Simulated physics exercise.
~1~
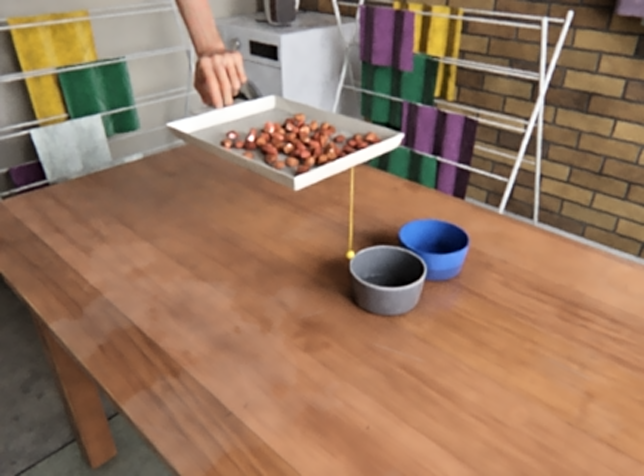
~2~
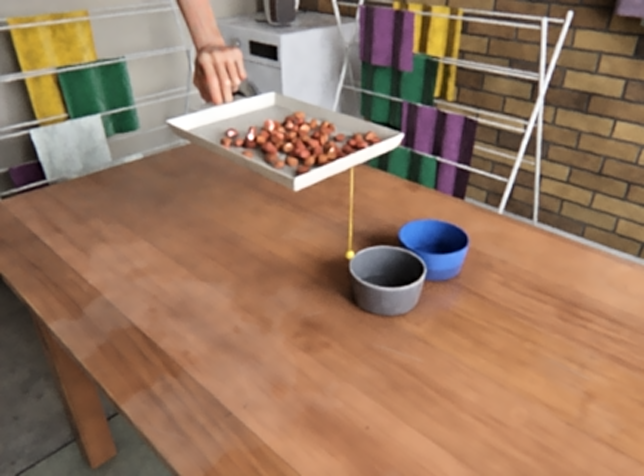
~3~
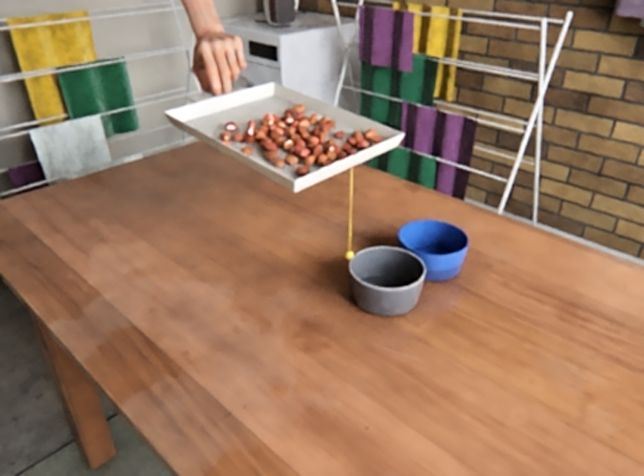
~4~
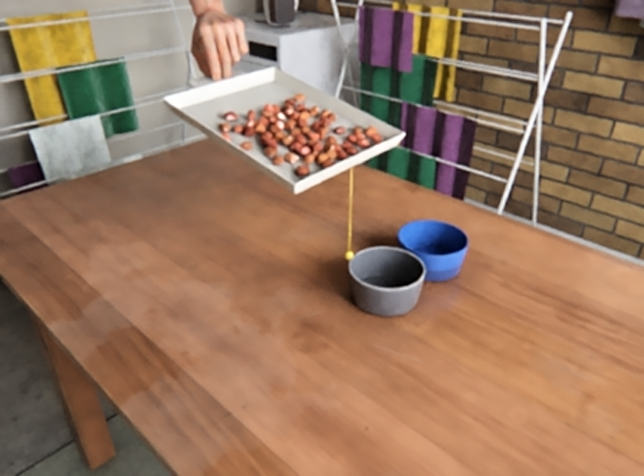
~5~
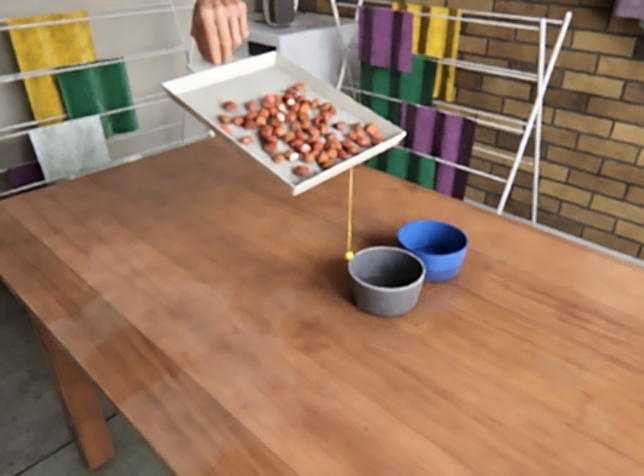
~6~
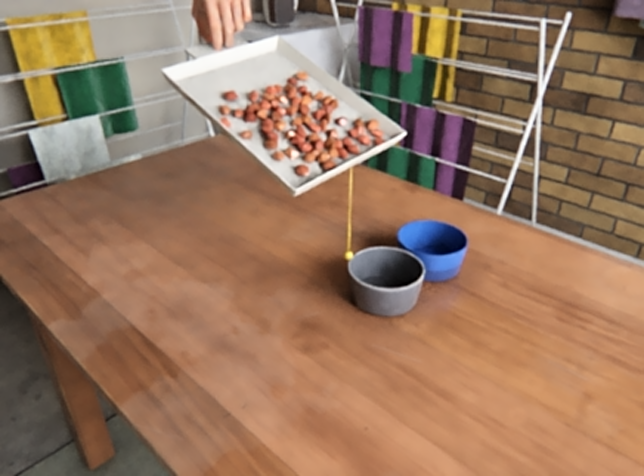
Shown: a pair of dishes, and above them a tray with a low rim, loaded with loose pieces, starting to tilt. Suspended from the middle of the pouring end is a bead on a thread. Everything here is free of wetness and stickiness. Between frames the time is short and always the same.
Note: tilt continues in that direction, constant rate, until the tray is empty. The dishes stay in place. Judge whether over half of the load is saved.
Under half of it is saved.
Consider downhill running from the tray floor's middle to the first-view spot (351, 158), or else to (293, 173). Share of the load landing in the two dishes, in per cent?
In turn some 70 and 0 per cent.
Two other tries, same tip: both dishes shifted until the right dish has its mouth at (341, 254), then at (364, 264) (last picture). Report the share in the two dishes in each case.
Roughly 10 per cent, then roughly 70 per cent.
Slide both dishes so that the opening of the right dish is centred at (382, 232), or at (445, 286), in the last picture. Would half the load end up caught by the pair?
Try 1: A minority of it. Try 2: A minority of it.
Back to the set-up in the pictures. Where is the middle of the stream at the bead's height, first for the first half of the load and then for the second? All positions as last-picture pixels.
First half (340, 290); second half (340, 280).
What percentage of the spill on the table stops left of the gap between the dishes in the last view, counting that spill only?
I'd put it at close to 80 per cent.
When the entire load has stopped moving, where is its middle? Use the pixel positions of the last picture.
The centre settles at about (345, 334).
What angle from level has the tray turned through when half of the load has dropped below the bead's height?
Approx. 95° from level.
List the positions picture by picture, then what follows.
Corners of the pouring end at (295, 175) and (397, 134), level; middle of the load at (296, 144), bits of crushed brick; left dish at (417, 294); right dish at (462, 261); bead on its thread at (350, 255), in the first picture.
Corners of the pouring end at (295, 176) and (397, 134), level; middle of the load at (296, 142), in the second picture.
Corners of the pouring end at (295, 177) and (398, 133), tipped barely, lowest at the left corner; middle of the load at (296, 139), in the third picture.
Corners of the pouring end at (295, 180) and (398, 133), tipped a little, lowest at the left corner; middle of the load at (296, 133), in the fourth picture.
Corners of the pouring end at (296, 183) and (399, 132), tipped clearly, lowest at the left corner; middle of the load at (296, 128), in the fifth picture.
Corners of the pouring end at (296, 185) and (400, 131), tipped clearly, lowest at the left corner; middle of the load at (297, 122); left dish at (416, 295); right dish at (461, 261), in the sixth picture.
Soon after the last picture, tray tipped steeply; most on the tray; about a quarter in the air.
A little later, tray tipped past a quarter turn; about a quarter in the left dish; about two thirds outside both; about a quarter in the air.
Later still, tray tipped past a quarter turn; about a quarter in the left dish; most outside both.
At rest, tray tipped past a quarter turn; about a quarter in the left dish; none in the right dish; most outside both.
